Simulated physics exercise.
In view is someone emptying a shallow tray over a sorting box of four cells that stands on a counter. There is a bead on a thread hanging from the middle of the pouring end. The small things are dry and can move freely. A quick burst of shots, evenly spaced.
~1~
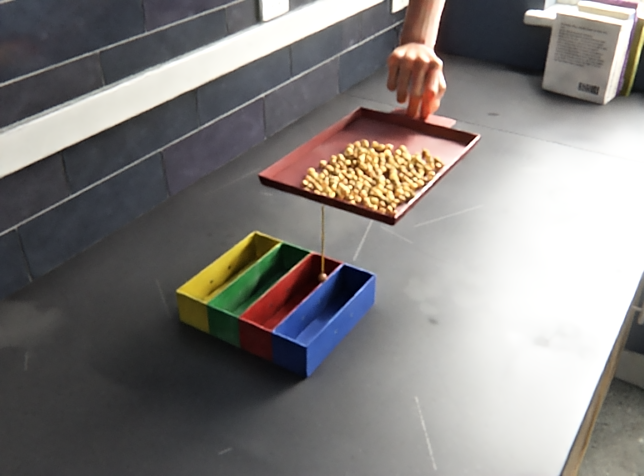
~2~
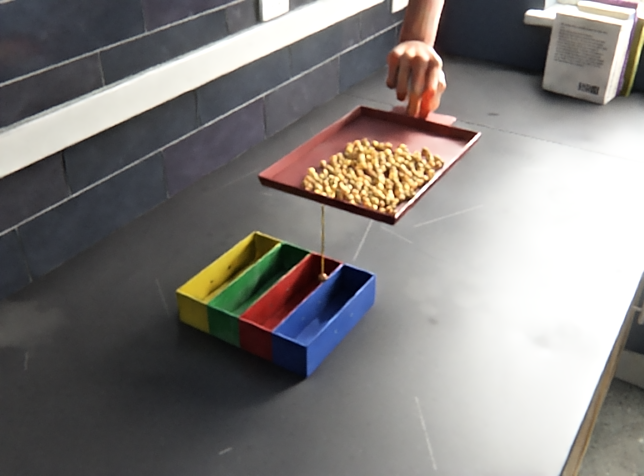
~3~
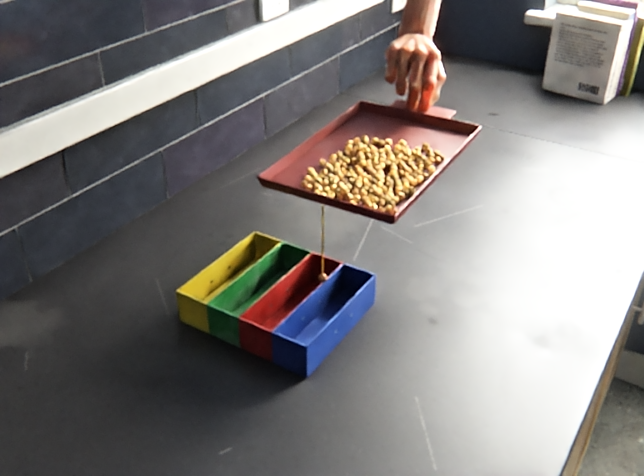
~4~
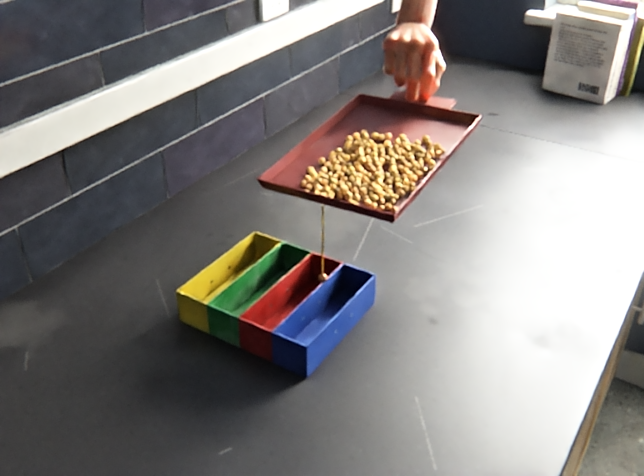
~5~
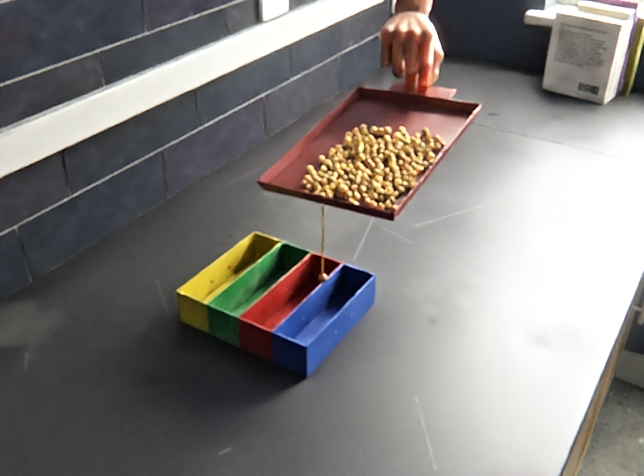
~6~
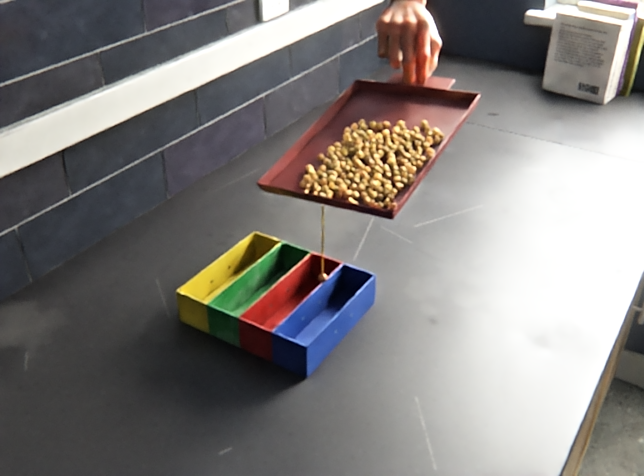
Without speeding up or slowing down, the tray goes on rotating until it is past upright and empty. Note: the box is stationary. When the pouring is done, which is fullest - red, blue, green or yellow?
Fullest: The green cell.
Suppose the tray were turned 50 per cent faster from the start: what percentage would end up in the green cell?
That works out at some 50 per cent.
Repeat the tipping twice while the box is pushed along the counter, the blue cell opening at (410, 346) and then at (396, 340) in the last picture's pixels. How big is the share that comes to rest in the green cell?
It comes to roughly 0 per cent in one try and roughly 10 per cent in the next.
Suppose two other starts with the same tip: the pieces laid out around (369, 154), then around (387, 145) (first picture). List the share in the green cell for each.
Around 50 percent the first time, around 60 percent the second.
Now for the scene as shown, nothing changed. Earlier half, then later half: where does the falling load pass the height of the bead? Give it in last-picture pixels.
I'd put it at roughly (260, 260), and after that at roughly (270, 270).
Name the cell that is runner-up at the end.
Red.
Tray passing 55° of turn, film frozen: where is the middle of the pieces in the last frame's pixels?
Roughly at (324, 164).
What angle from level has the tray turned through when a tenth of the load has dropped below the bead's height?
Angle: Approx. 95 degrees.
Just after the last frame, tray tipped steeply; every one on the tray.
A moment on, tray tipped right over; the larger part on the tray; just a few in the green cell; just a few in the red cell; about a tenth falling or outside the box.
Further on, tray tipped past a quarter turn; roughly two thirds in the green cell; roughly a quarter in the red cell; about a tenth in the yellow cell; about a tenth in the blue cell; just a few falling or outside the box.
When it is over, tray tipped past a quarter turn; roughly two thirds in the green cell; roughly a quarter in the red cell; about a tenth in the yellow cell; about a tenth in the blue cell; just a few outside the box.
